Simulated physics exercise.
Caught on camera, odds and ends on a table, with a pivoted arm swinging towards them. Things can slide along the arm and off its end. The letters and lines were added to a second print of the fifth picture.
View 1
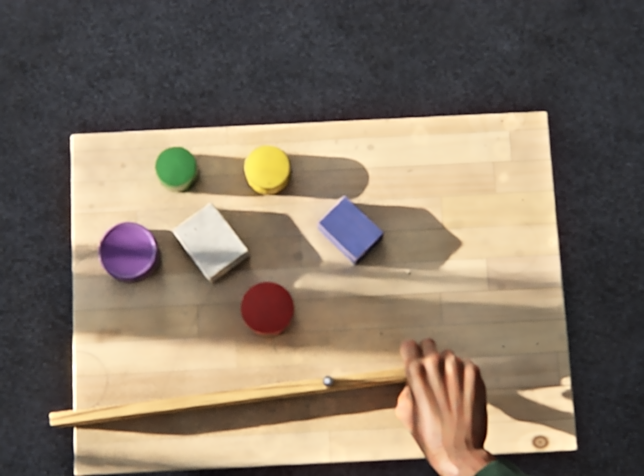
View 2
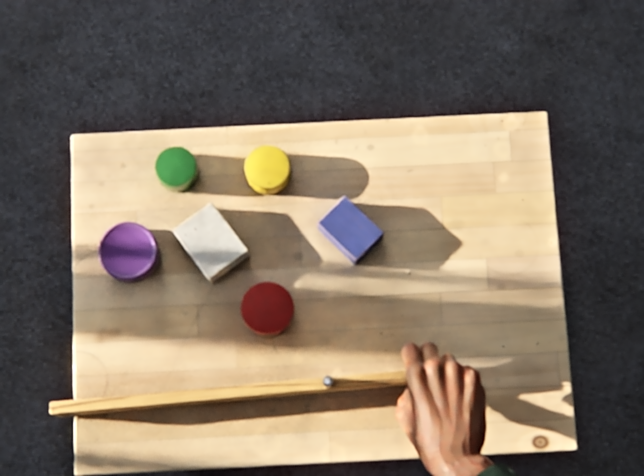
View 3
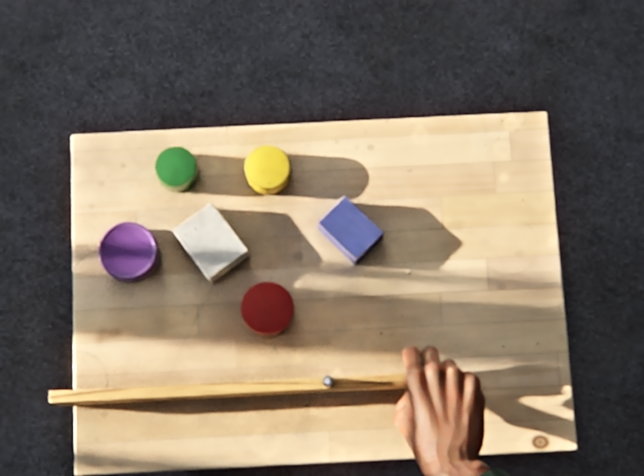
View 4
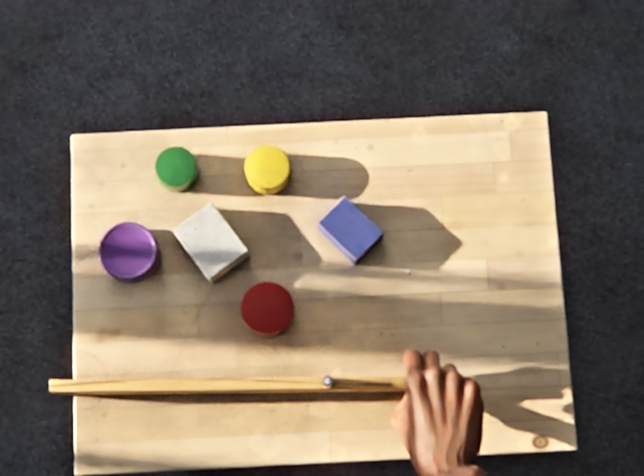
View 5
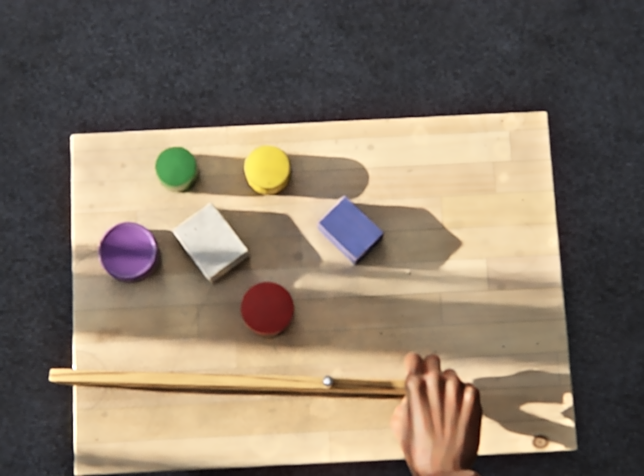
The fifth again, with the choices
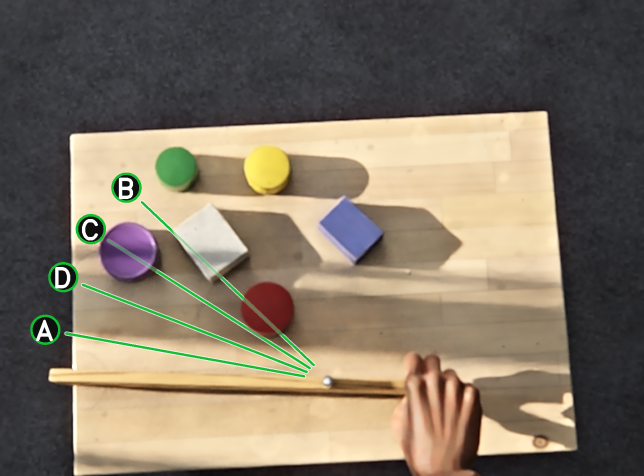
A hand at lower right turning a pivoted wooden arm, its left end swinging slightly upward below six still, colourful objects.
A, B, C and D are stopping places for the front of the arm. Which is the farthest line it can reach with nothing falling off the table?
It should halt at B.
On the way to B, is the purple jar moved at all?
Yes.
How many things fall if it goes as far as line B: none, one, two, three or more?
In all, none.
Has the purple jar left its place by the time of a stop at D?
No.
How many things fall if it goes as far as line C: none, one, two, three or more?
By then, none.
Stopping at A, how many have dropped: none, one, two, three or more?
By then, none.
On the marked copy, A at (185, 355); B at (227, 283); C at (208, 304); D at (194, 328).
Following B. Soon after the start, arm (191, 340); green pot (177, 169); yellow tin (268, 170).
Later, arm (209, 304); purple jar (146, 224); green pot (177, 169).
In the end, arm (224, 285); green pot (192, 146); purple jar (172, 190); nothing has fallen.
As for the rest, A is safe but short; C is safe but short; D is safe but short.
